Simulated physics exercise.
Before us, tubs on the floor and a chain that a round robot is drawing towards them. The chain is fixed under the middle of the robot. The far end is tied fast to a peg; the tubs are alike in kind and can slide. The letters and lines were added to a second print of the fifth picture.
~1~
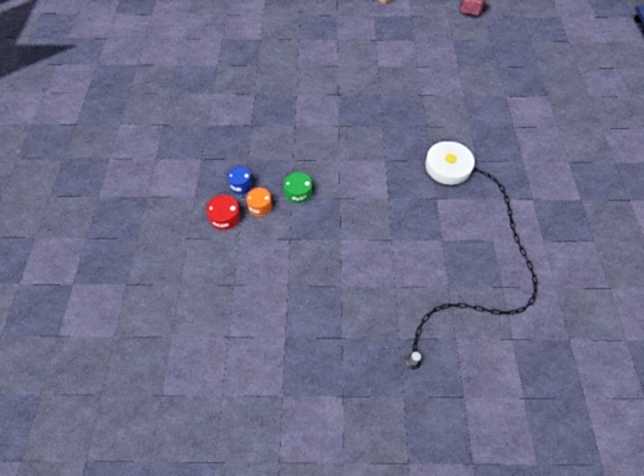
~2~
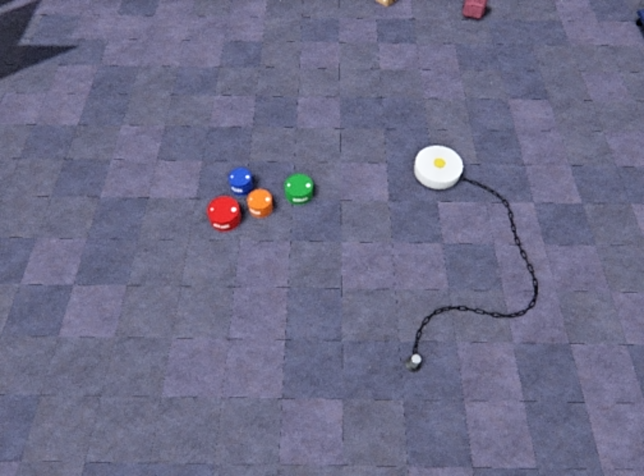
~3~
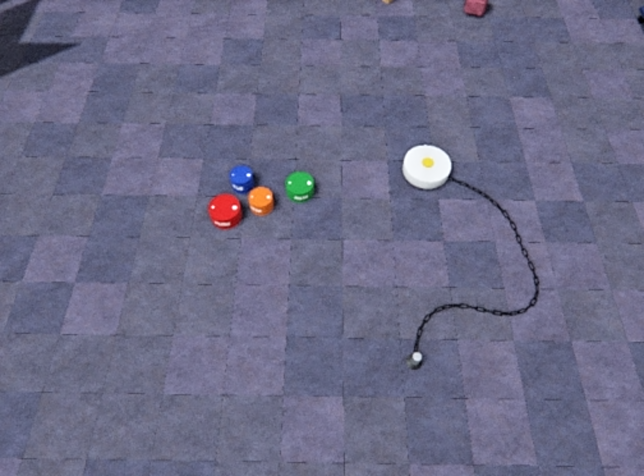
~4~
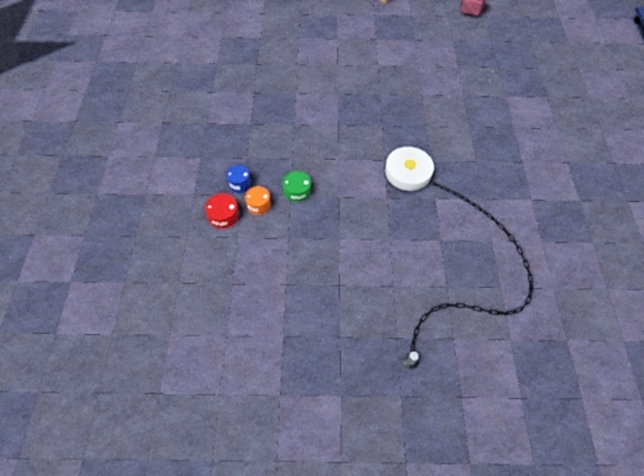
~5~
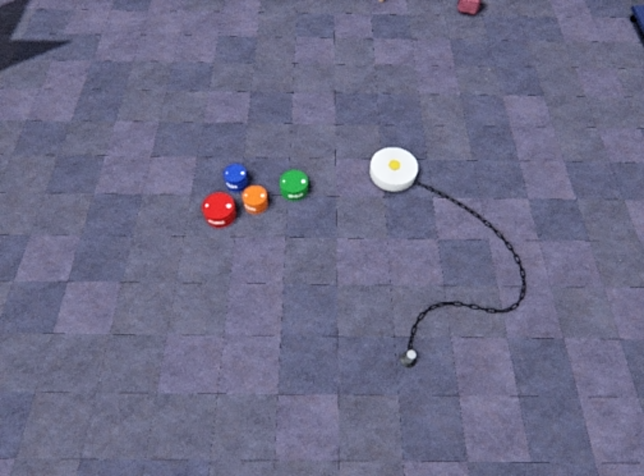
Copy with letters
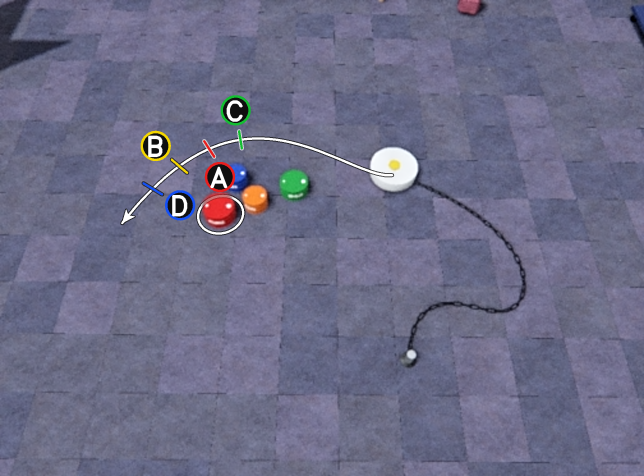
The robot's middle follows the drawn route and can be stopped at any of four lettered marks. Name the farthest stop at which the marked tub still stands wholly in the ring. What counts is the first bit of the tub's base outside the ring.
As far as tick D.
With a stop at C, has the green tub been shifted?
No.
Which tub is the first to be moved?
Green.
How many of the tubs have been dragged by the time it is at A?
The count is none.
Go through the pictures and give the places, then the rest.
The first frame shows green tub (298, 188); robot (449, 164); peg (415, 359).
The second frame shows robot (438, 168); orange tub (260, 204).
The third frame shows robot (426, 168); green tub (300, 187).
The fourth frame shows robot (409, 170); red tub (222, 211).
The fifth frame shows robot (393, 170); blue tub (236, 178); green tub (294, 186); peg (410, 357).
On the copy, A at (209, 149); B at (179, 166); C at (240, 140); D at (153, 189); the ring at (221, 214); the route from (392, 175) via (248, 139) to (122, 223).
On D. First, robot (307, 142); red tub (219, 210).
Then, robot (216, 140); red tub (219, 210).
Finally, robot (150, 184); red tub (219, 211); orange tub (251, 200); blue tub (231, 190); green tub (276, 206); the red tub is still in its ring.
By contrast, A is safe but short; B is safe but short; C is safe but short.
